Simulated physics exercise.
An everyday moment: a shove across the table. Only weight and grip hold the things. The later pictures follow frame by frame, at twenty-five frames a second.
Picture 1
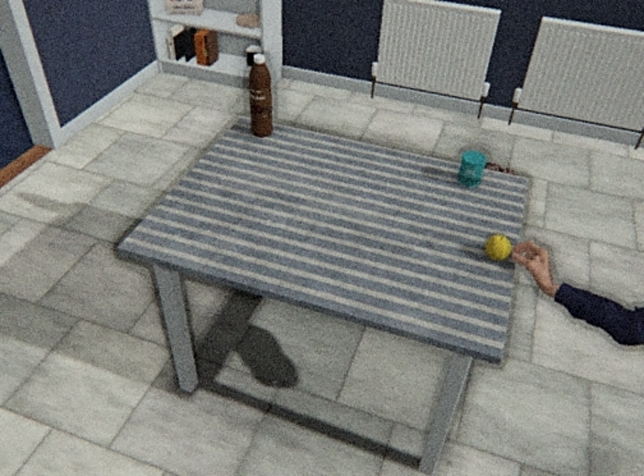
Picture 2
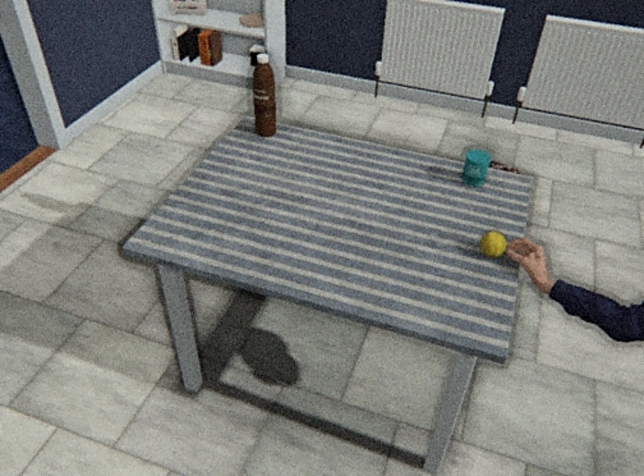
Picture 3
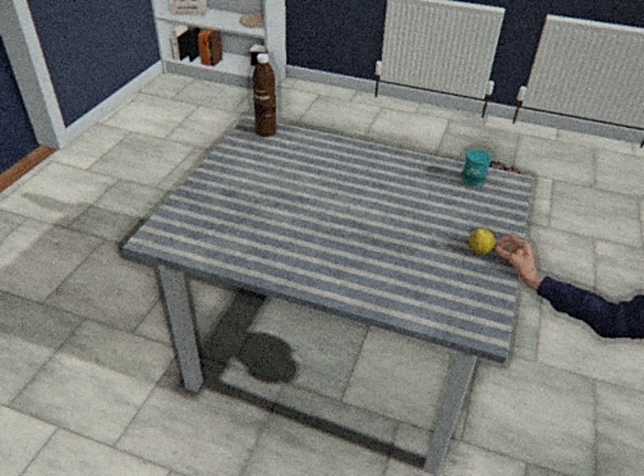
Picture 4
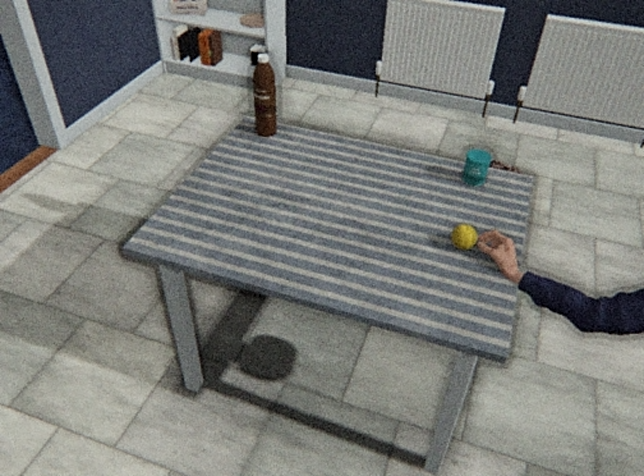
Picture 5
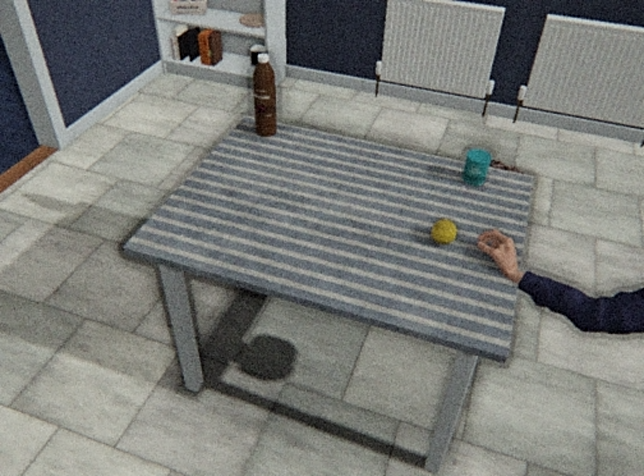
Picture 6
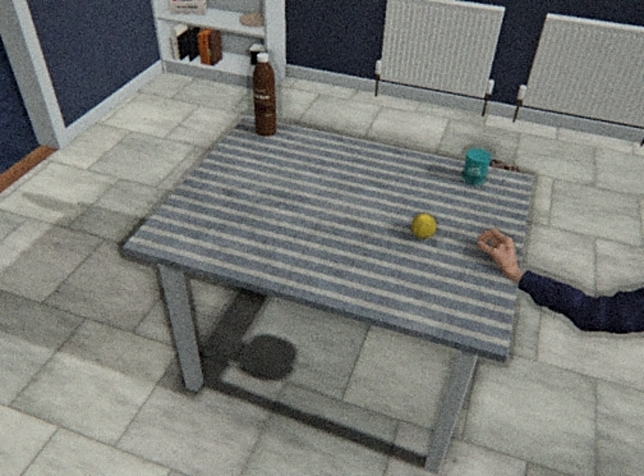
A hand reached in from the right and pushed a yellow apple leftward across a striped table, then stayed back as the apple kept moving away from it, past a teal cup and brown bottle standing still.
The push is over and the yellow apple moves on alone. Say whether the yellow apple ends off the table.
The yellow apple goes over the edge.
Then, 0.20 s past the last view, yellow apple displaced well along near (330, 204).
Then, 0.50 s past the last view, yellow apple displaced well along near (207, 174).
Then, 0.70 s past the last view, yellow apple now off the table.
Then, 1.00 s past the last view, things are still on the move.
Finally, off the table, yellow apple.
